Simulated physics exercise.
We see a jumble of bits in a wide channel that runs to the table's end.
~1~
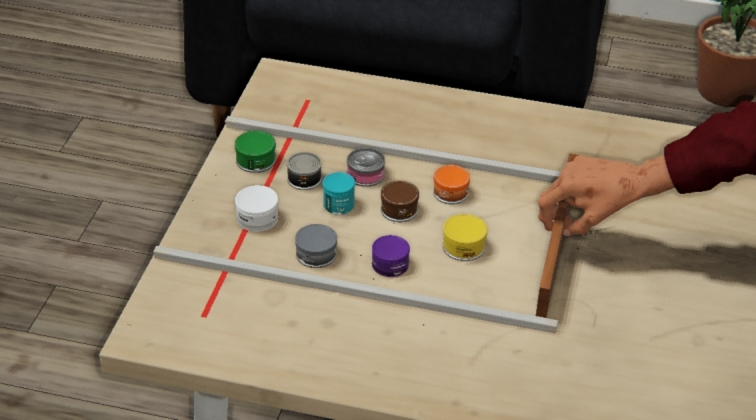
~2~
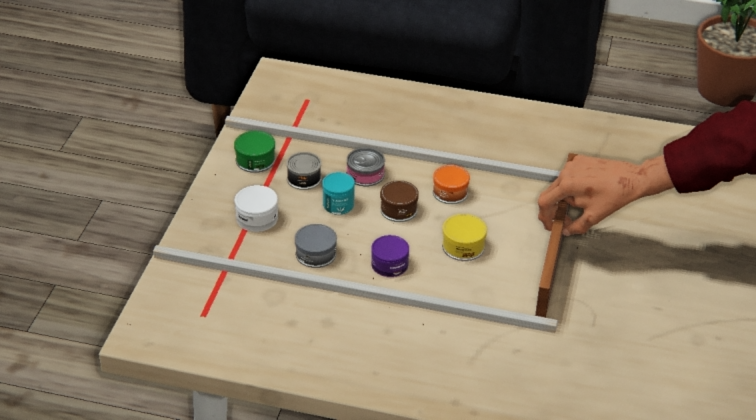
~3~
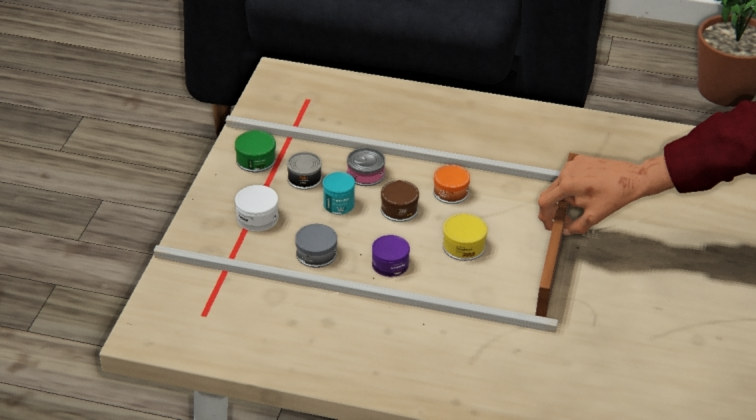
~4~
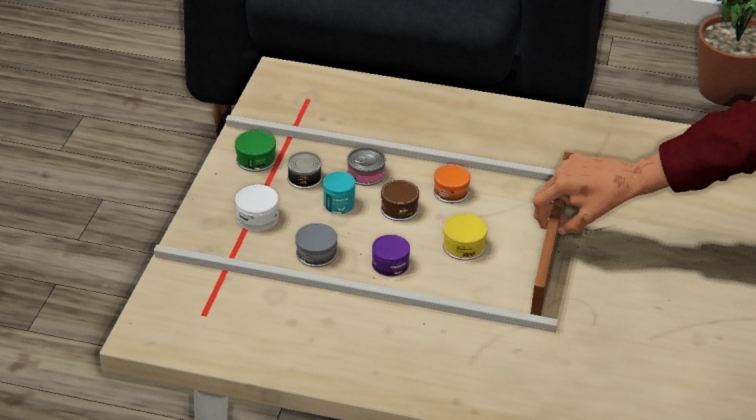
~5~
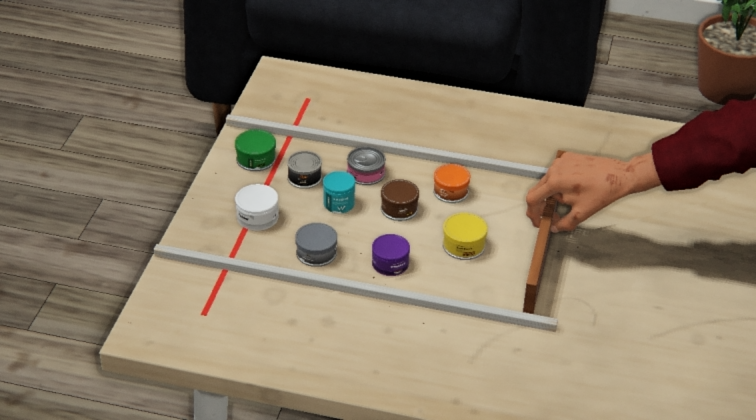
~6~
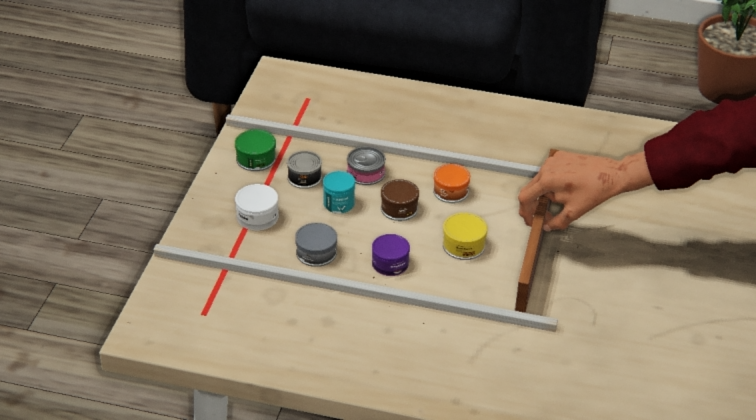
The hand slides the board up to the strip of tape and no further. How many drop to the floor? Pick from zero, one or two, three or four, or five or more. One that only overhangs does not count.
Here the number that fall off is one or two.
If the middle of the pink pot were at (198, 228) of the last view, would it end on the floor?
From there it comes down.
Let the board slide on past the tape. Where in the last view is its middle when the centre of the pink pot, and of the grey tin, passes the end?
About (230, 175), and (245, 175) for the other.
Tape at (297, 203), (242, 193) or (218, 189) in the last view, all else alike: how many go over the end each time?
The counts: 0, 2 and 6.
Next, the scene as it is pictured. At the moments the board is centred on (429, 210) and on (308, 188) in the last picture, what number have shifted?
2 and 10.
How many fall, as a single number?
Exactly 1.
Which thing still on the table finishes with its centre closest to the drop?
Foremost is the white tub.
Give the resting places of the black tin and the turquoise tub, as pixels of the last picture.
The black tin at (227, 159), the turquoise tub at (214, 179).
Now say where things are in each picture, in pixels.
In the first picture, green pot (255, 152); white tub (257, 209); black tin (304, 171); board (558, 234); tape (261, 198).
In the second picture, white tub (257, 209); yellow tin (464, 238).
In the third picture, black tin (304, 171); pink pot (366, 167).
In the fourth picture, green pot (256, 151); grey tin (316, 245).
In the fifth picture, white tub (257, 208); brown tin (400, 200).
In the sixth picture, green pot (256, 150); white tub (257, 208); black tin (305, 170); board (538, 229); tape (261, 197).
Soon after, none off yet; green pot at rest near (256, 150); white tub at rest near (257, 208); black tin at rest near (305, 170).
After that, none off yet; green pot displaced a little near (246, 147); white tub displaced a little near (236, 206); black tin displaced about its own width near (272, 164).
In the end, the number that fall off is one or two; gone, green pot.
